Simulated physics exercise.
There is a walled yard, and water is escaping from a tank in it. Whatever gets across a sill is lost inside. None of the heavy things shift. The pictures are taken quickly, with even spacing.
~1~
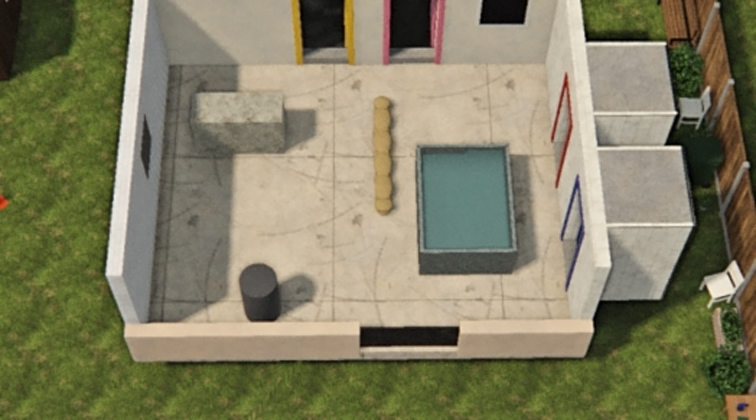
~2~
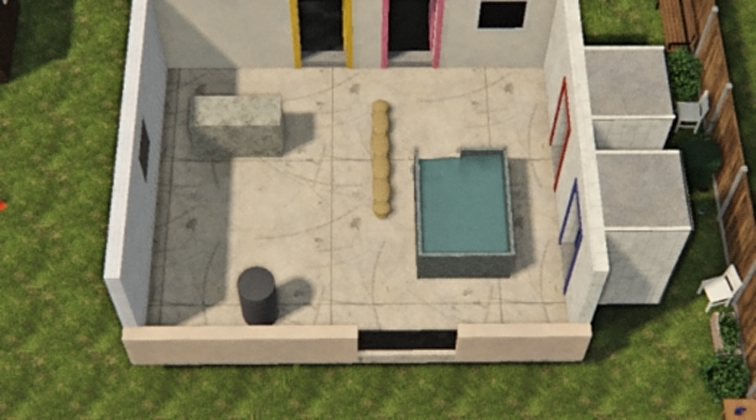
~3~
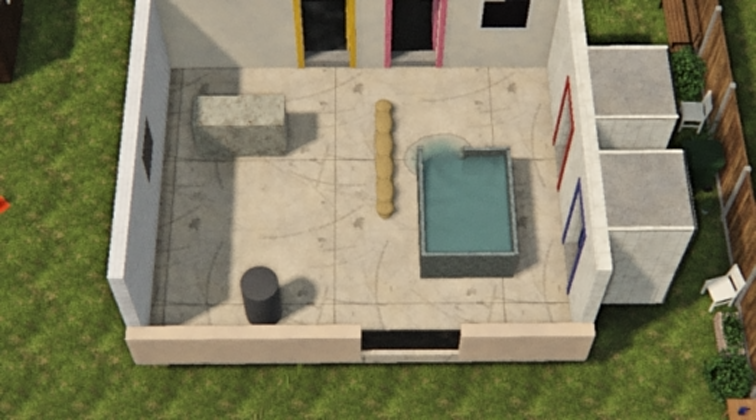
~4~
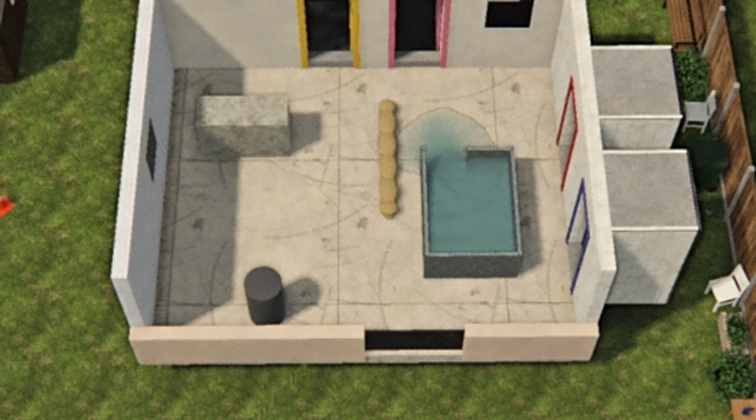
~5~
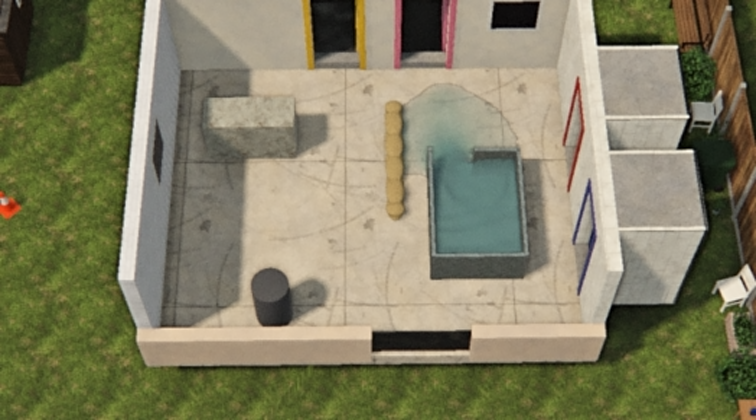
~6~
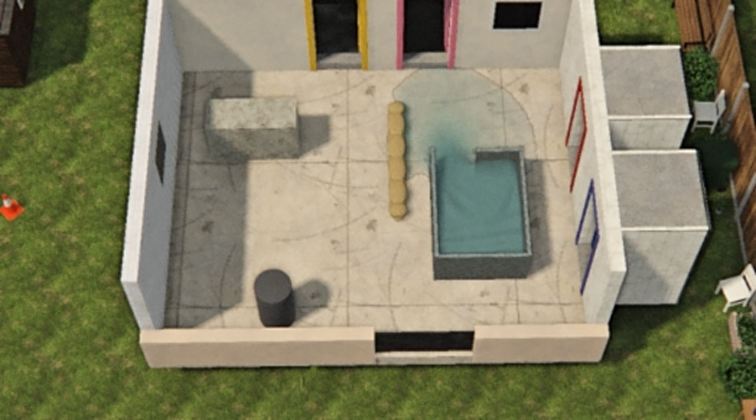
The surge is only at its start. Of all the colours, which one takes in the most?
The pink one.
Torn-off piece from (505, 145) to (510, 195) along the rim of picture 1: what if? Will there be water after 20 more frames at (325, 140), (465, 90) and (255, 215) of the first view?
Going through them one by one, I'd call them spared, sodden and spared.
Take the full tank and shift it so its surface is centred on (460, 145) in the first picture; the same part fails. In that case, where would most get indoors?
I'd say the one in pink.
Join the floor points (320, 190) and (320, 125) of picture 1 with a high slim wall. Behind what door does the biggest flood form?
It's the pink door.
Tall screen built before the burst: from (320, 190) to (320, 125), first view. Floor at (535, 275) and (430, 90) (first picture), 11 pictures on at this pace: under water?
Taking the two points in order, the first is spared and the second is swamped.
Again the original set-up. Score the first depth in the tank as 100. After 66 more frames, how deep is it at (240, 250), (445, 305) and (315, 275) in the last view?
The depth comes out near 2, 6 and 8 per cent.
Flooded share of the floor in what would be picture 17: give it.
Roughly 25 %.
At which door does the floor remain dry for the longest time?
Answer: The one in blue.
A moment on, water covers 20 % of the floor; blue door not reached, pink door some in, red door not reached, yellow door wet at the sill, nothing in.
Next, water covers 25 % of the floor; blue door not reached, pink door a lot in, red door wet at the sill, nothing in, yellow door wet at the sill, nothing in.
Then, water covers 40 % of the floor; blue door not reached, pink door a lot in, red door a trickle in, yellow door wet at the sill, nothing in.
Later, water covers 60 % of the floor; blue door wet at the sill, nothing in, pink door a lot in, red door some in, yellow door wet at the sill, nothing in.
In the end, water covers 90 % of the floor; blue door a trickle in, pink door a lot in, red door some in, yellow door wet at the sill, nothing in; the pink door has let in the most.
